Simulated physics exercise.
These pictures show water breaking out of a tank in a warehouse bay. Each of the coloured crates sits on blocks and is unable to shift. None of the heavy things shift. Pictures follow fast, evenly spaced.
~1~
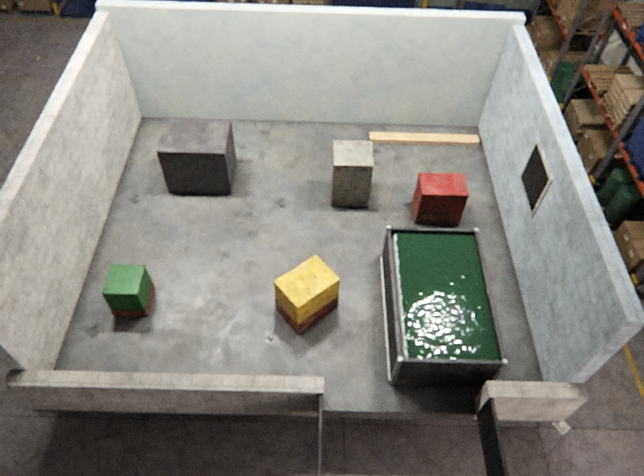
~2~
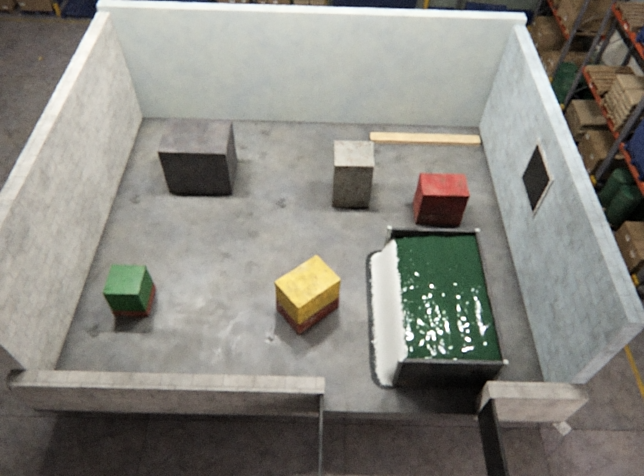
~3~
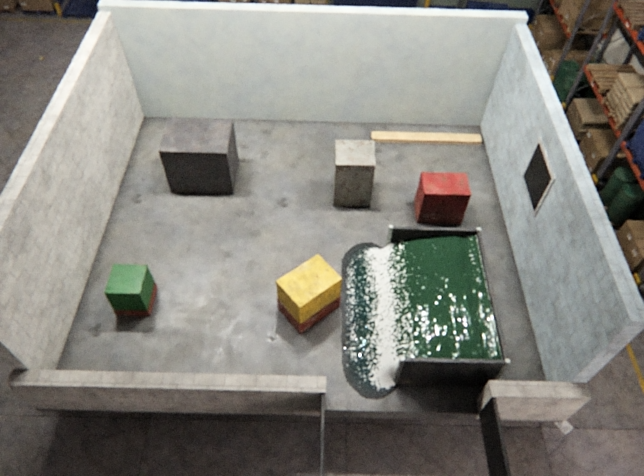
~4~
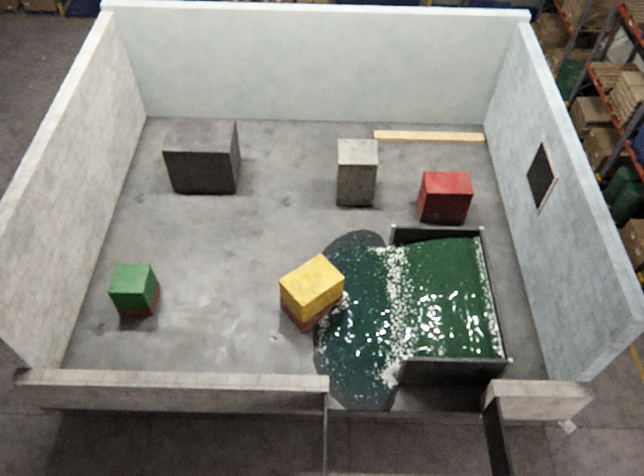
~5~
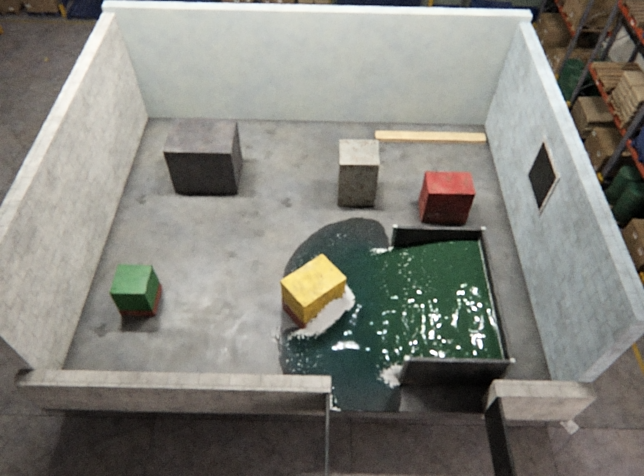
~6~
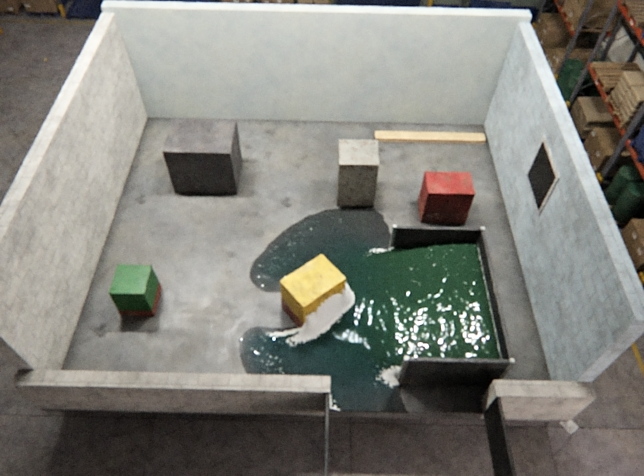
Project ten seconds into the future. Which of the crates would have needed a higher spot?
As I see it, the yellow crate is hit by the water, the green crate is hit by the water, the red crate is spared.
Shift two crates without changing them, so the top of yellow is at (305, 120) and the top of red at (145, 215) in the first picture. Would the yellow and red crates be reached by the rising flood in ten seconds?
In brief, the yellow crate is still clear but the red crate has been flooded.
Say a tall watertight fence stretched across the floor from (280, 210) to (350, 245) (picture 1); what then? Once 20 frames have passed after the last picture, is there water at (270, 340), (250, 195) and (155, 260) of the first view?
As listed: Under water, covered, flooded.
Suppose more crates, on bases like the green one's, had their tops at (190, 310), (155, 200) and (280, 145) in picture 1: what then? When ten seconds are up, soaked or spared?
So, the first one gets caught, the next one gets caught, and the final one gets caught.
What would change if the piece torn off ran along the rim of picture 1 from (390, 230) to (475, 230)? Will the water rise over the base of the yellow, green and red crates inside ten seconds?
The yellow crate stays untouched; the green crate stays untouched; the red crate gets drenched.
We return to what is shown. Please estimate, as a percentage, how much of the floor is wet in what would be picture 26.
My estimate is roughly 65 percent.
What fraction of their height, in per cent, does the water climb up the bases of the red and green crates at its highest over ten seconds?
Roughly 30 percent, then 150 percent.
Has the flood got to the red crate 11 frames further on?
Red crate dry.
A moment on, water covers 40 % of the floor; the yellow crate water round its plinth, the green crate water round its plinth, the red crate not reached.
Next, water covers 55 % of the floor; the yellow crate water round its plinth, the green crate water round its plinth, the red crate not reached.
Then, water covers 65 % of the floor; the yellow crate water round its plinth, the green crate water round its plinth, the red crate water round its plinth.
Later, water covers 75 % of the floor; the yellow crate water round its plinth, the green crate water round its plinth, the red crate water round its plinth.
In the end, water covers 90 % of the floor; the yellow crate was topped, the green crate was topped, the red crate stayed above the water.
